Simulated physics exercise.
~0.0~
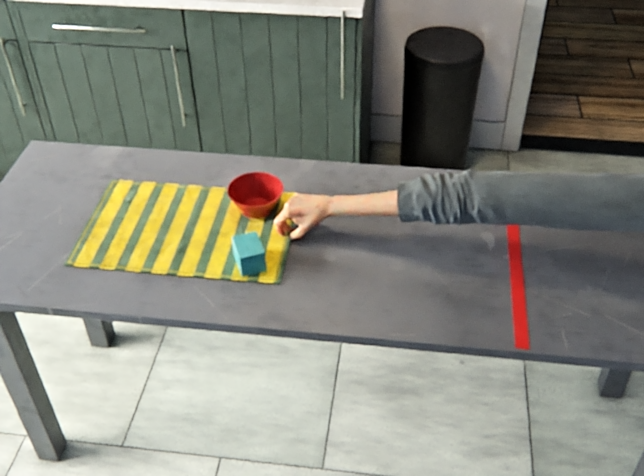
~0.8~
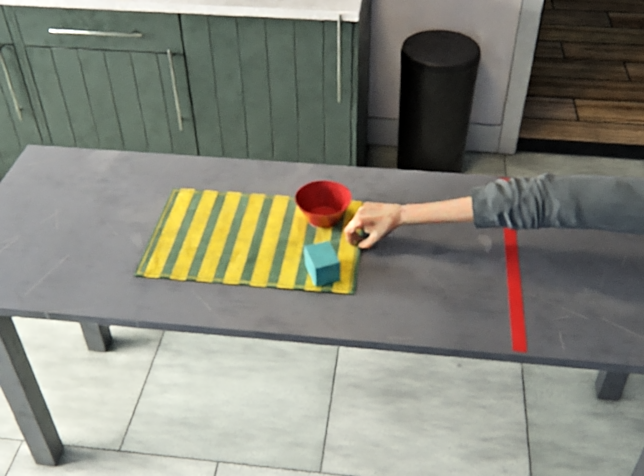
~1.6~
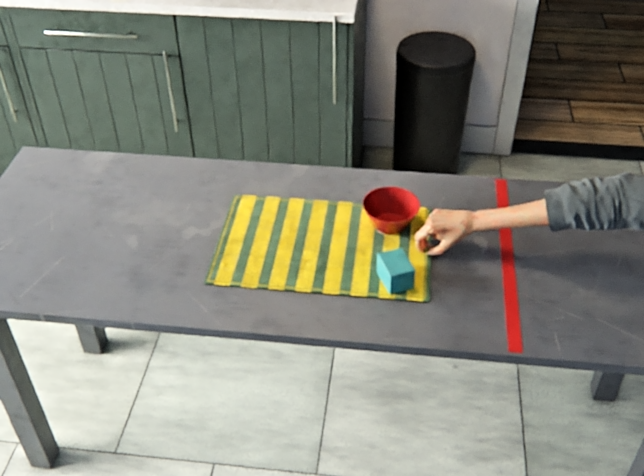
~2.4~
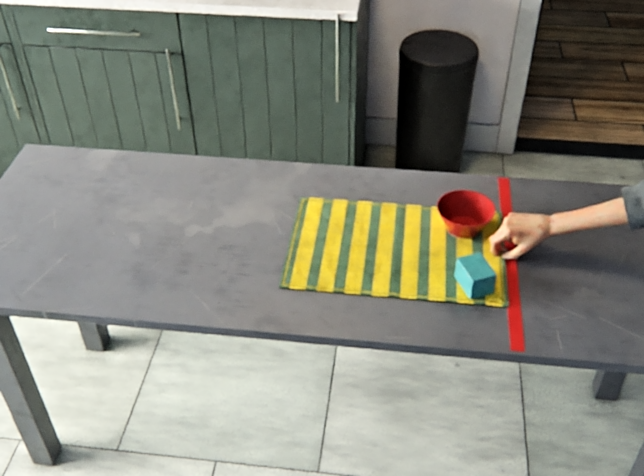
To begin with, a hand grips the right edge of a yellow and green striped cloth on a long grey table, with a red bowl and a turquoise block sitting near that end. The hand draws the cloth steadily to the right, towards a strip of red tape. The bowl and block ride along, keeping their places on the fabric as the view sways slightly. The cloth passes the middle of the table and keeps moving right. Finally its leading hem reaches the tape, with the bowl and block both still on the cloth.
